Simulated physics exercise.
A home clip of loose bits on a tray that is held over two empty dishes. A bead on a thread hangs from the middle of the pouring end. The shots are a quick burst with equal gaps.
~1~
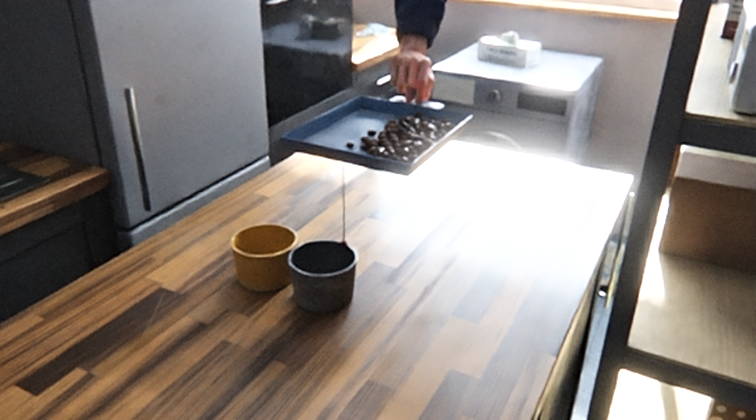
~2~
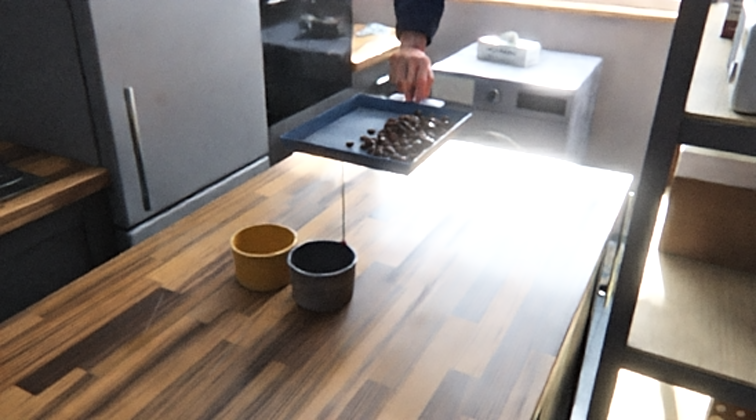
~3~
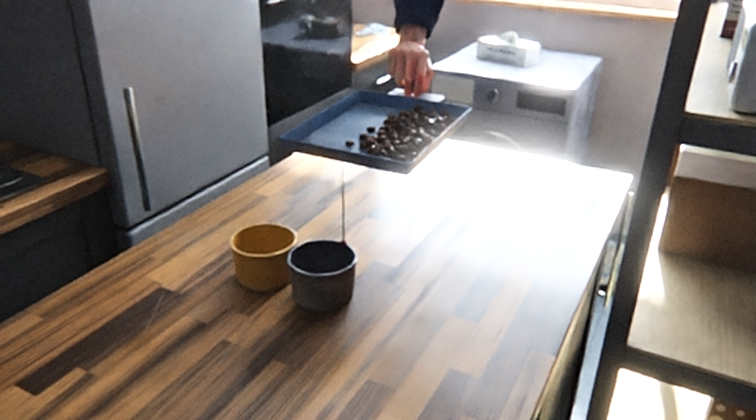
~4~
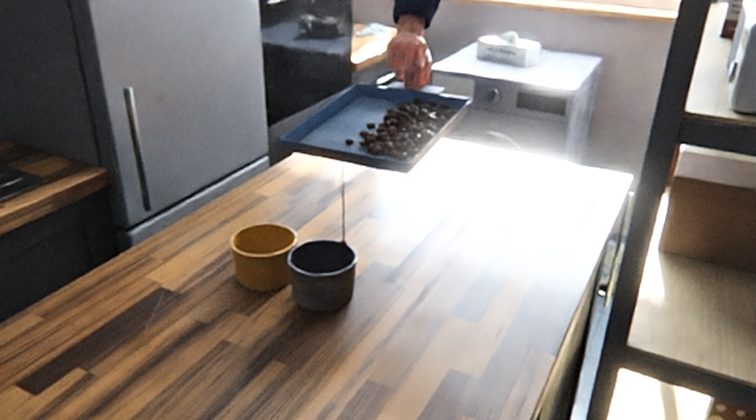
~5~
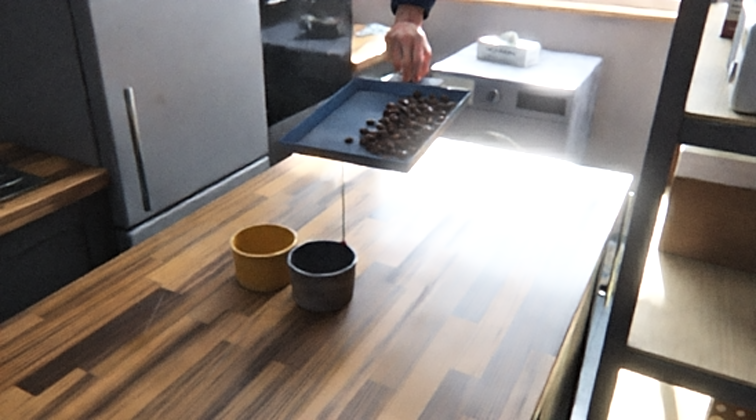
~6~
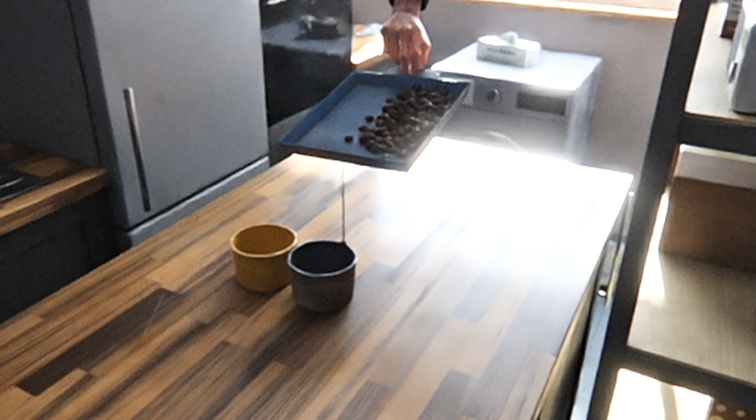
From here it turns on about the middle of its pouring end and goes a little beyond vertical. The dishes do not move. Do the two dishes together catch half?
Together they catch over half.
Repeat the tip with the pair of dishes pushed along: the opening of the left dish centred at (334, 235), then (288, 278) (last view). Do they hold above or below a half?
The first try: The smaller part. The second: Below a half.
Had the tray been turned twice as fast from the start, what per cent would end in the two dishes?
About 50 per cent.
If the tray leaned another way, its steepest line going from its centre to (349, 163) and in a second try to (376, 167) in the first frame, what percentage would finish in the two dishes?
Roughly 20 per cent, and 0 per cent.
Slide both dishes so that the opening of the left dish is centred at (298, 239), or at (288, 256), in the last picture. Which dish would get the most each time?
In turn: The left-hand dish; the left-hand dish.
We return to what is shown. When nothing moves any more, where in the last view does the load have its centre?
Around (305, 289).
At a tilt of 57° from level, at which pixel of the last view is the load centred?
Around (341, 143).
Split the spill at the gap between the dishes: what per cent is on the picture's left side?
Near 40 %.
Soon, tray tipped steeply; nearly all on the tray; a stray few in the air.
A while on, tray tipped right over; about half on the tray; a small part in the right dish; a small part in the left dish; a small part outside both; about a quarter in the air.
Towards the end, tray tipped past a quarter turn; about a third in the right dish; about a quarter in the left dish; about a third outside both.
Finally, tray tipped past a quarter turn; about a third in the right dish; about a quarter in the left dish; about a third outside both.
